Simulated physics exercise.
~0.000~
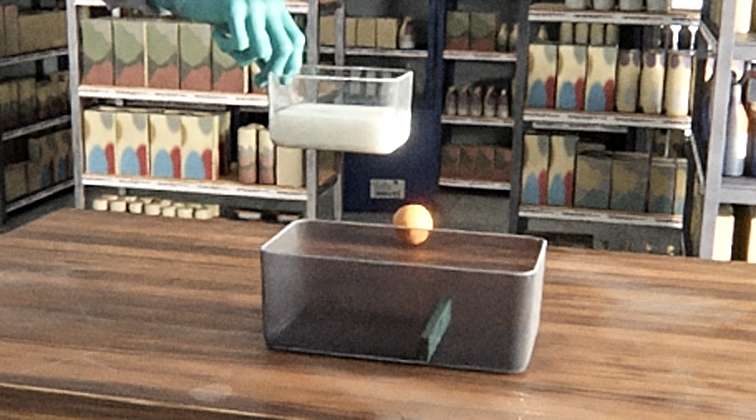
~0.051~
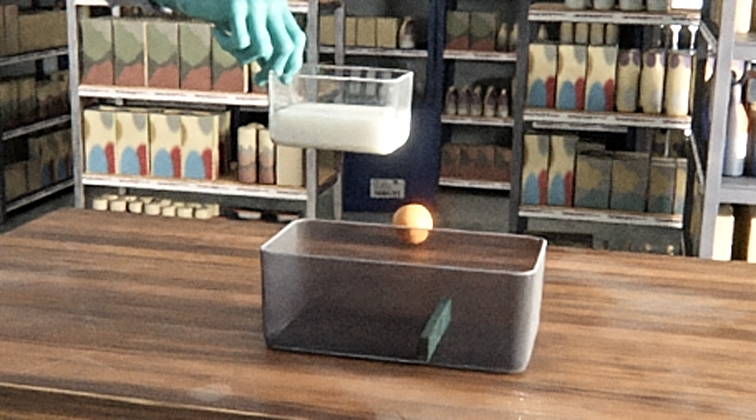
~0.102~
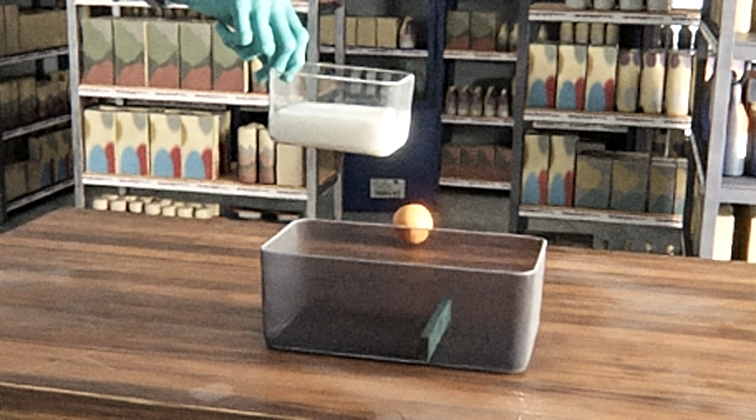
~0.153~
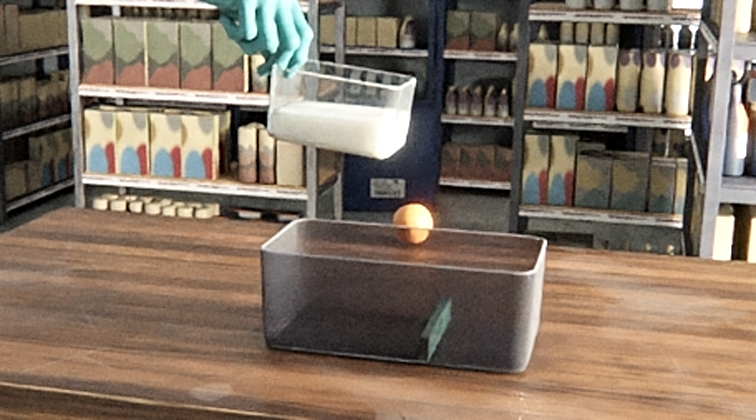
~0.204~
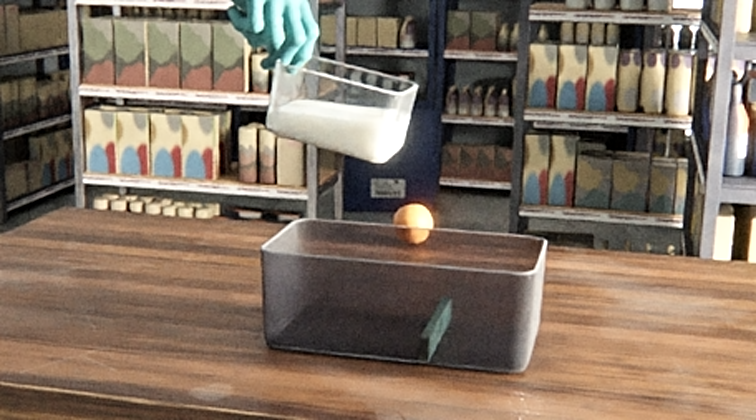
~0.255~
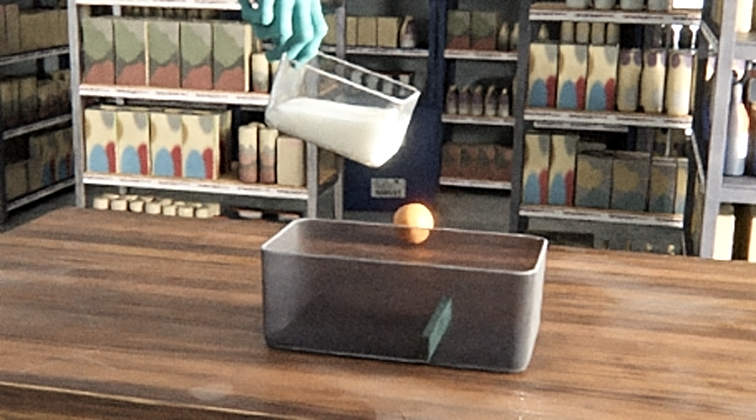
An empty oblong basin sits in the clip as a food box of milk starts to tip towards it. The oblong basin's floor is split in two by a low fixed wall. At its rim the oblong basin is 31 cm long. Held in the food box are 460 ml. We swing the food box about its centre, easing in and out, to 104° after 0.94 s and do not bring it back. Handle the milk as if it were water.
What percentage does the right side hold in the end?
About 48 per cent.
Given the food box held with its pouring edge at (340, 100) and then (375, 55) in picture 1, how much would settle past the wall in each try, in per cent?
10 per cent first, 20 per cent second.
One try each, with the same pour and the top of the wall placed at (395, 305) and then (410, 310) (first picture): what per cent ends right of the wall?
One try each: Around 95 percent and then around 80 percent.
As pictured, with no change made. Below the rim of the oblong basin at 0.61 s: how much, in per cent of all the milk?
Near 5 in a hundred.
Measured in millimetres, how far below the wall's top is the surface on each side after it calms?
Roughly 20 mm on the left side and roughly 14 mm on the right.
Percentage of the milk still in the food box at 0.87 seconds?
16 %.
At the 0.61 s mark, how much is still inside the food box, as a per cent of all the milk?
Roughly 56 %.
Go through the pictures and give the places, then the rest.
Tilt 0°; pouring edge (404, 78); surface from (283, 109) to (402, 115); the oblong basin's rim runs from (278, 236) to (540, 257); the wall's top is at (436, 317), in the first picture.
Tilt 1°; pouring edge (405, 78); surface from (283, 108) to (402, 114), in the second picture.
Tilt 3°; pouring edge (406, 81); surface from (283, 107) to (401, 115), in the third picture.
Tilt 7°; pouring edge (408, 85); surface from (283, 106) to (402, 116), in the fourth picture.
Tilt 12°; pouring edge (410, 91); surface from (282, 104) to (402, 116), in the fifth picture.
Tilt 18°; pouring edge (411, 99); surface from (281, 103) to (402, 117), in the sixth picture.
After 0.61 s the tilt is 75° and 57 per cent is still to pour, 2 is left of the wall and 2 right of it.
After 0.87 s the tilt is 103° and 16 per cent is still to pour, 22 is left of the wall and 47 right of it.
After 1.14 s the tilt is 104° and 1 per cent is still to pour, 48 is left of the wall and 47 right of it.
After 1.44 s the tilt is 104° and 0 per cent is still to pour, 51 is left of the wall and 48 right of it.
In the end 51 per cent lies left of the wall, 48 right of it and 1 outside.
